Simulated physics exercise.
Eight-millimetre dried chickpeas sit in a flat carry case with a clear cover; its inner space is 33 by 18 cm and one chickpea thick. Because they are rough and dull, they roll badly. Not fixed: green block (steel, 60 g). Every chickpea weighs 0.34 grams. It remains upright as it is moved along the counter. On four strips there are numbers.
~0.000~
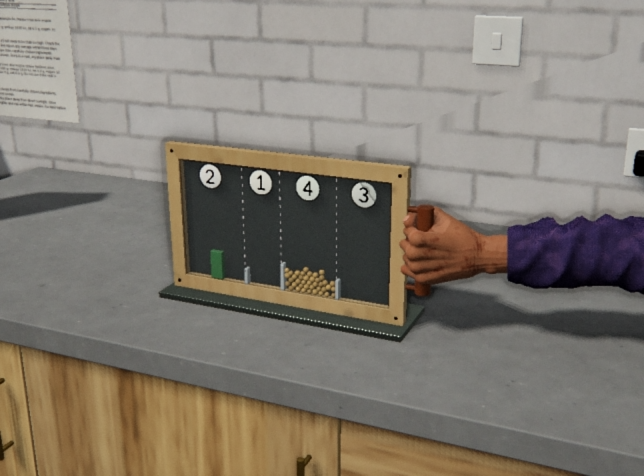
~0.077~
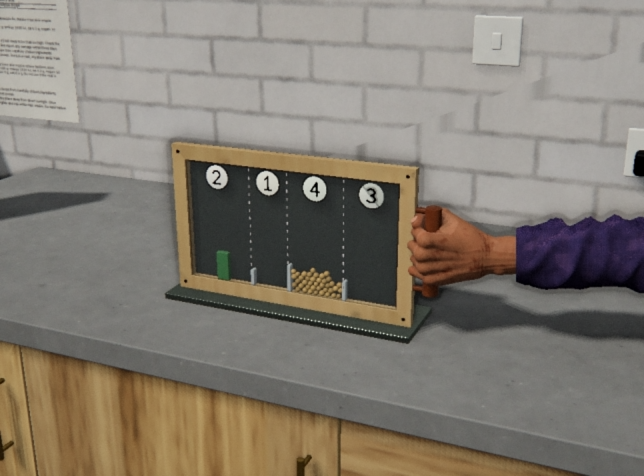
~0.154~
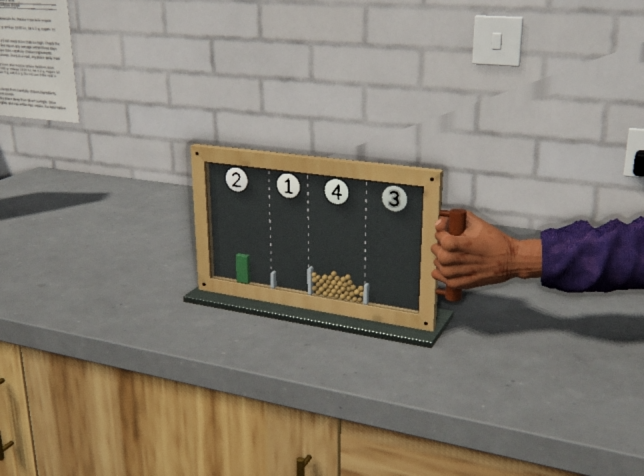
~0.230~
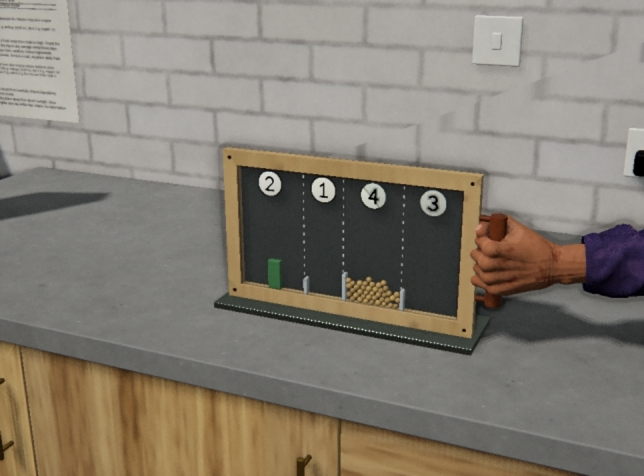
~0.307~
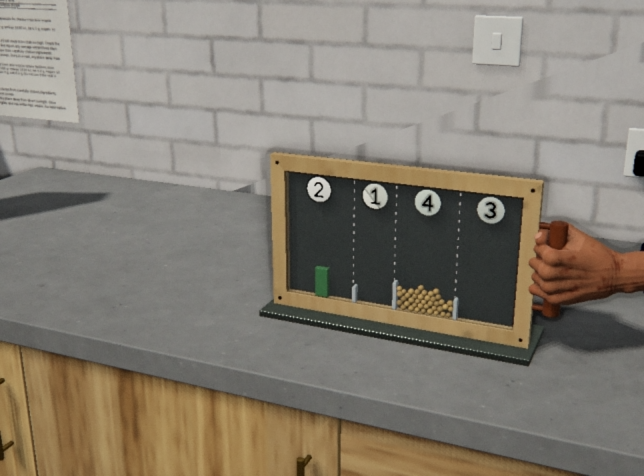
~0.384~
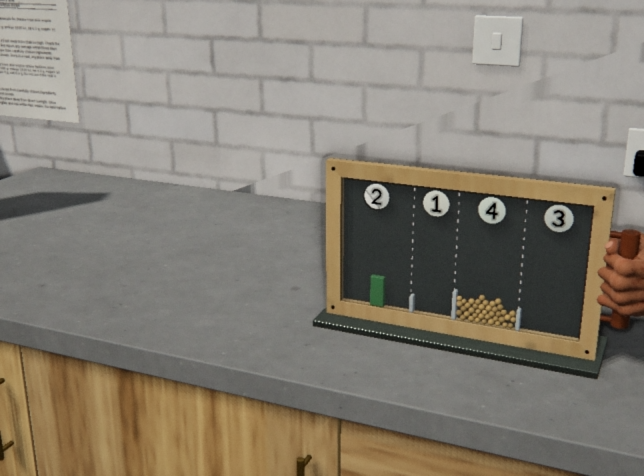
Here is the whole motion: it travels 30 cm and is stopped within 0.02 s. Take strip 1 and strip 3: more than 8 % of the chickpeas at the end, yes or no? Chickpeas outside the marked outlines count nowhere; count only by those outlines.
Strip 1 gets short of the limit, strip 3 gets beyond the limit.
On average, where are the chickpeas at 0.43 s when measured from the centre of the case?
Right by about 4 cm and below by about 7 cm.
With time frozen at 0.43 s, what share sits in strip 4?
I'd guess near 100 in a hundred.
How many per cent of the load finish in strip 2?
Roughly 0 %.
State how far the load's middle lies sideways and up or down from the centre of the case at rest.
It lies close to 6 centimetres right and 8 centimetres below.
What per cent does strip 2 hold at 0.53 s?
Roughly 0 per cent.
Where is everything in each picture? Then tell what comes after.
At its start; about 40 chickpeas; chickpeas' middle (309, 283); highest (306, 270); green block (218, 265); no. 1 (261, 182), no. 2 (210, 176), no. 3 (364, 195), no. 4 (308, 188), in the first picture.
In the second picture, 1 cm to the right; chickpeas' middle (316, 284); highest (313, 271).
In the third picture, 4 cm to the right; chickpeas' middle (337, 287); highest (334, 274); wall ends (366, 286), (310, 269), (273, 274).
In the fourth picture, 10 cm to the right; chickpeas' middle (372, 293); highest (369, 280); green block (275, 274).
In the fifth picture, 17 cm to the right; chickpeas' middle (424, 302); highest (421, 288).
In the sixth picture, 26 cm to the right; chickpeas' middle (485, 312); highest (482, 298); green block (378, 291); no. 1 (436, 204), no. 2 (377, 196), no. 3 (559, 218), no. 4 (492, 210).
After 0.43 s, it is 30 cm to the right; the chickpeas' middle is 4 cm right of and 7 cm below the centre; no. 4, 100 %.
After 0.53 s, it is 30 cm to the right; the chickpeas' middle is 6 cm right of and 7 cm below the centre; no. 3, 10 %, no. 4, 90 %.
After 0.68 s, it is 30 cm to the right; the chickpeas' middle is 6 cm right of and 8 cm below the centre; no. 3, 10 %, no. 4, 90 %.
At rest by 1.0 s, it is 30 cm to the right; no. 1, 0 %, no. 2, 0 %, no. 3, 10 %, no. 4, 90 %.
